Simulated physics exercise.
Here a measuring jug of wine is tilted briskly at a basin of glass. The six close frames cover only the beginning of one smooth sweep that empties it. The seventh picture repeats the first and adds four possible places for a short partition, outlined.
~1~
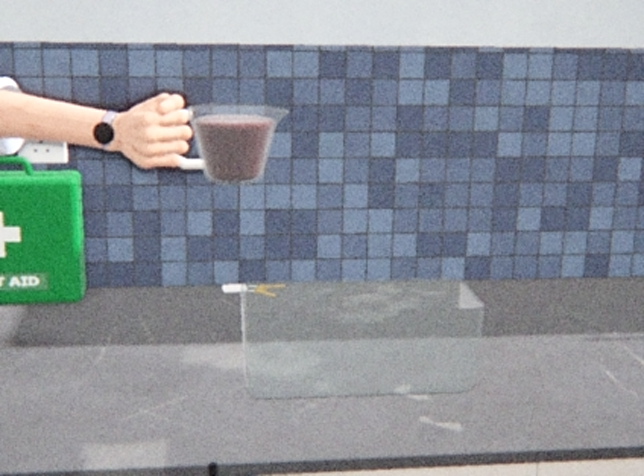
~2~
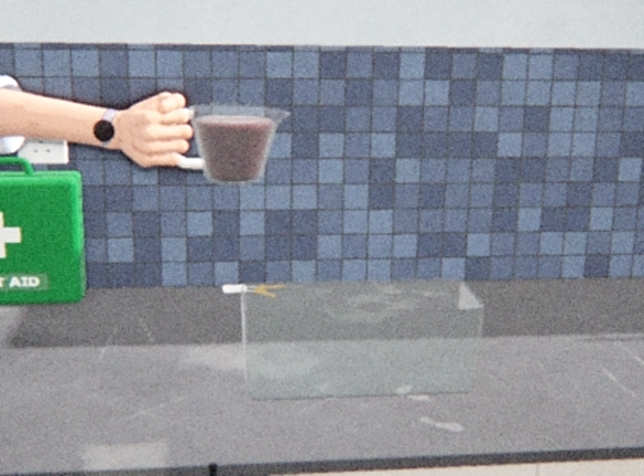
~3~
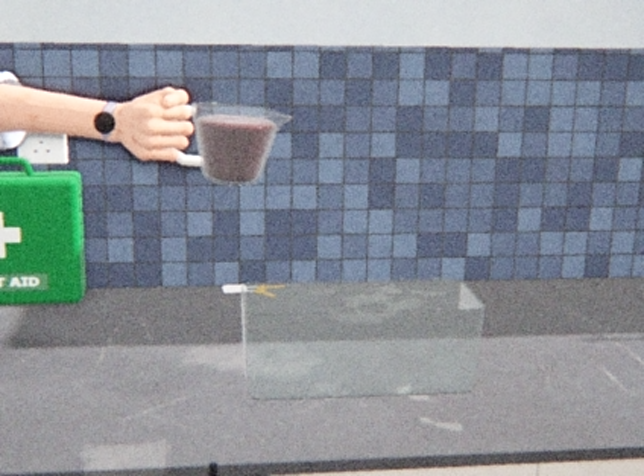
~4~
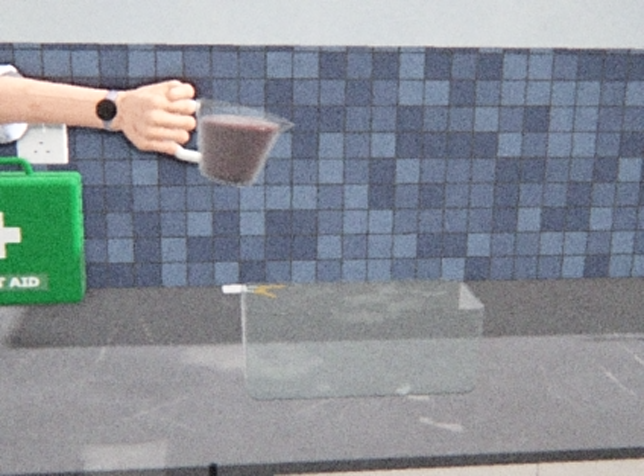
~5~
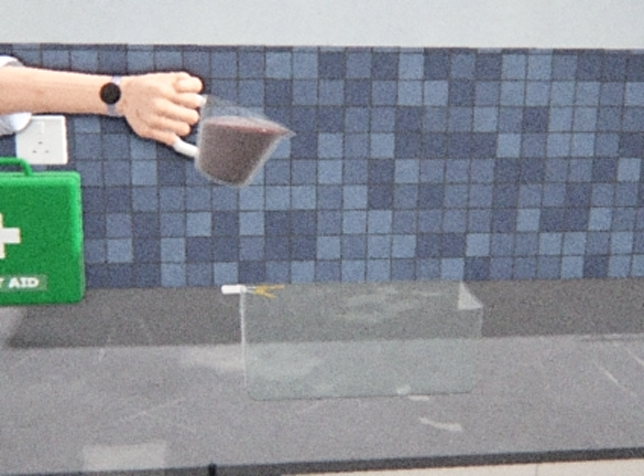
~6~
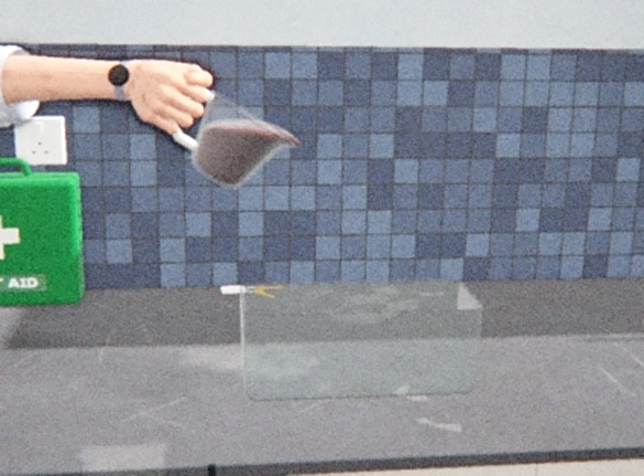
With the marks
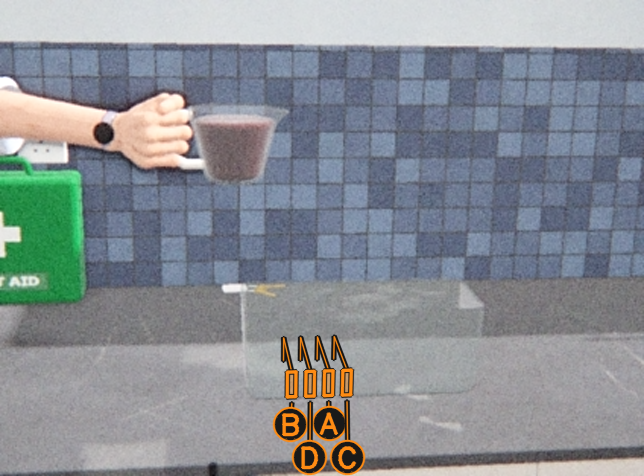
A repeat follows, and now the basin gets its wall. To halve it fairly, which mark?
The answer is slot C.
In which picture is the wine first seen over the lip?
Picture 6.
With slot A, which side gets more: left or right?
The right side.
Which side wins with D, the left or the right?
The right one.
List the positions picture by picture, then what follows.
Upright, lip at (287, 111); basin from (247, 398) to (475, 390); nothing has left yet, in the first picture.
Upright, lip at (288, 113); nothing has left yet, in the second picture.
Tipped about 6°, lip at (290, 117); nothing has left yet, in the third picture.
Tipped about 12°, lip at (293, 124); nothing has left yet, in the fourth picture.
Tipped about 21°, lip at (294, 134); nothing has left yet, in the fifth picture.
Tipped about 32°, lip at (294, 145); wine is over the lip, down to (294, 145), in the sixth picture.
In orange, A at (328, 401); B at (291, 403); C at (346, 401); D at (310, 402).
If A is chosen, about 14 % ends left of the wall and 85 % right of it.
If B is chosen, about 7 % ends left of the wall and 91 % right of it.
If C is chosen, about 52 % ends left of the wall and 45 % right of it; 3 % is lost outside.
If D is chosen, about 8 % ends left of the wall and 90 % right of it; 3 % is lost outside.
